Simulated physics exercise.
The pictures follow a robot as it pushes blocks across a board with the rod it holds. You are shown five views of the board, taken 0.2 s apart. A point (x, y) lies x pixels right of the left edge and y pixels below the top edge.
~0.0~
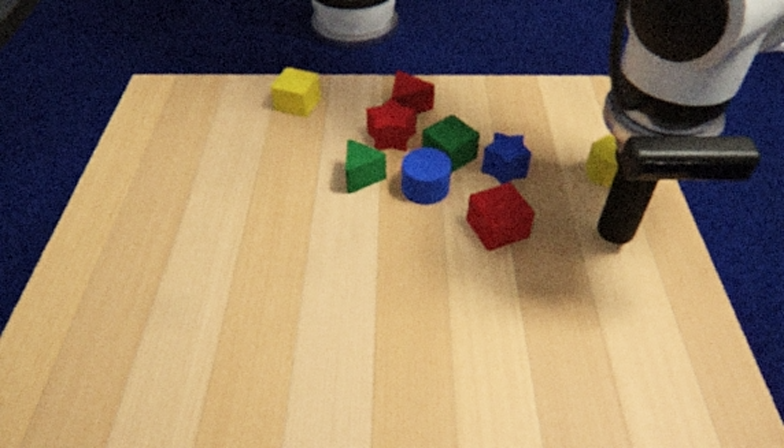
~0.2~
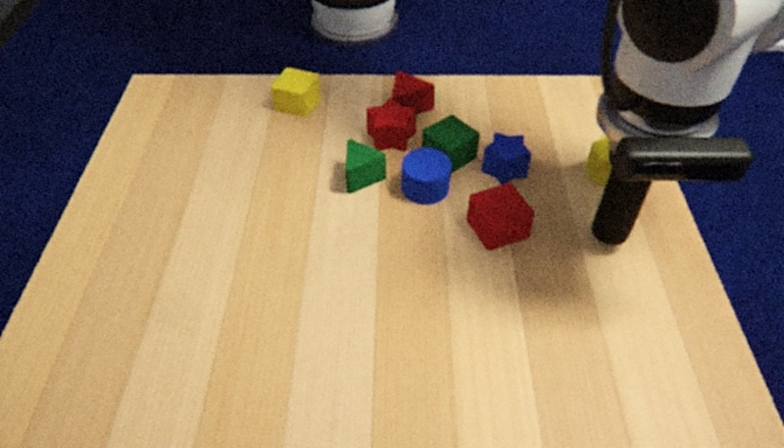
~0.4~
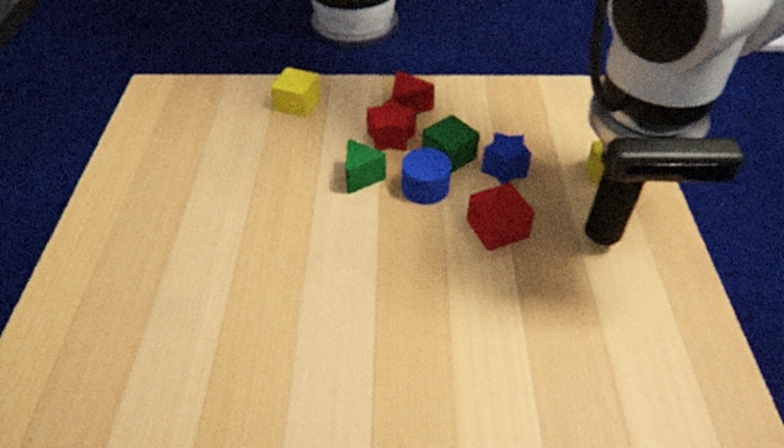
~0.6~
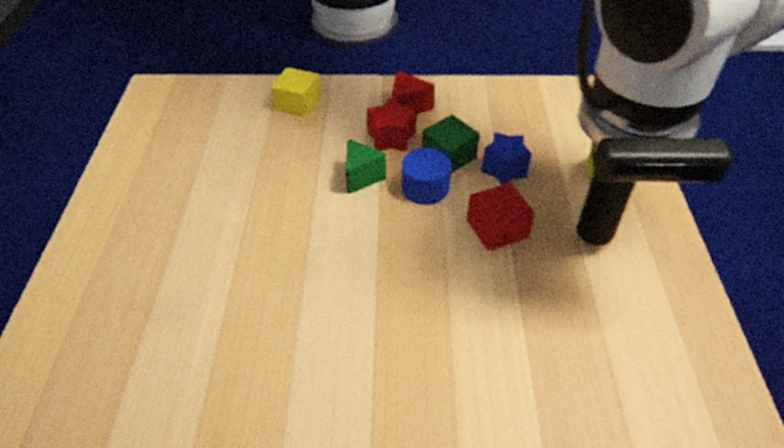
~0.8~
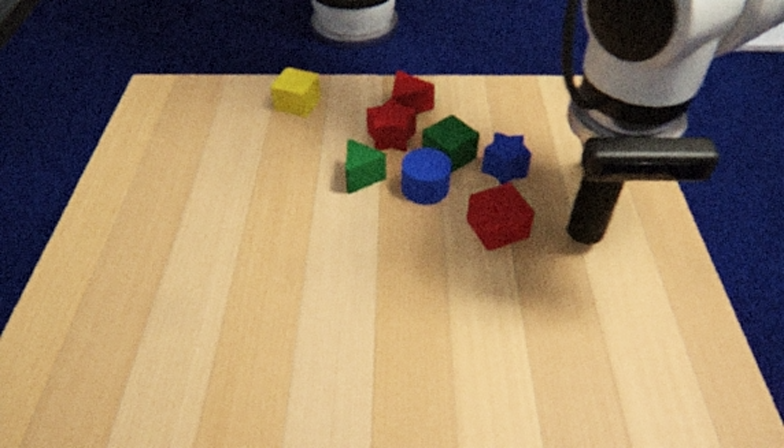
On a light wooden board scattered with red, blue, green and yellow blocks, a robot arm holding a black rod slid a short way left on the right side, while the blocks stayed still.
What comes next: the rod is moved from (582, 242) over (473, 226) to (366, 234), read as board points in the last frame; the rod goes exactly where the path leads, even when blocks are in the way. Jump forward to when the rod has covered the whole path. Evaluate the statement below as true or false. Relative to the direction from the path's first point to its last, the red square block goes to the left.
Verdict: False.
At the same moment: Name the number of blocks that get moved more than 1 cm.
Moved: Just one.
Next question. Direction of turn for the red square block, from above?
Rotation: Clockwise.
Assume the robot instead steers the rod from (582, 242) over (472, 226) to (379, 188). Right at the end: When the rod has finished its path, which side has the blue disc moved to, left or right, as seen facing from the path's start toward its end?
Picture yourself facing from the start of the path to its end: The blue disc moves off to your right.
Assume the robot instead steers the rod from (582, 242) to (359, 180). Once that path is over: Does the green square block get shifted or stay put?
It barely shifts, if at all.
What follows on the original path. One third of the way, rod at (510, 218); red square block at (468, 199), turned 20° clockwise.
Two thirds of the way, rod at (438, 215); red square block at (397, 194), turned 35° clockwise.
At the end, rod at (365, 224); blue disc in place; red square block at (338, 186), turned 85° clockwise.
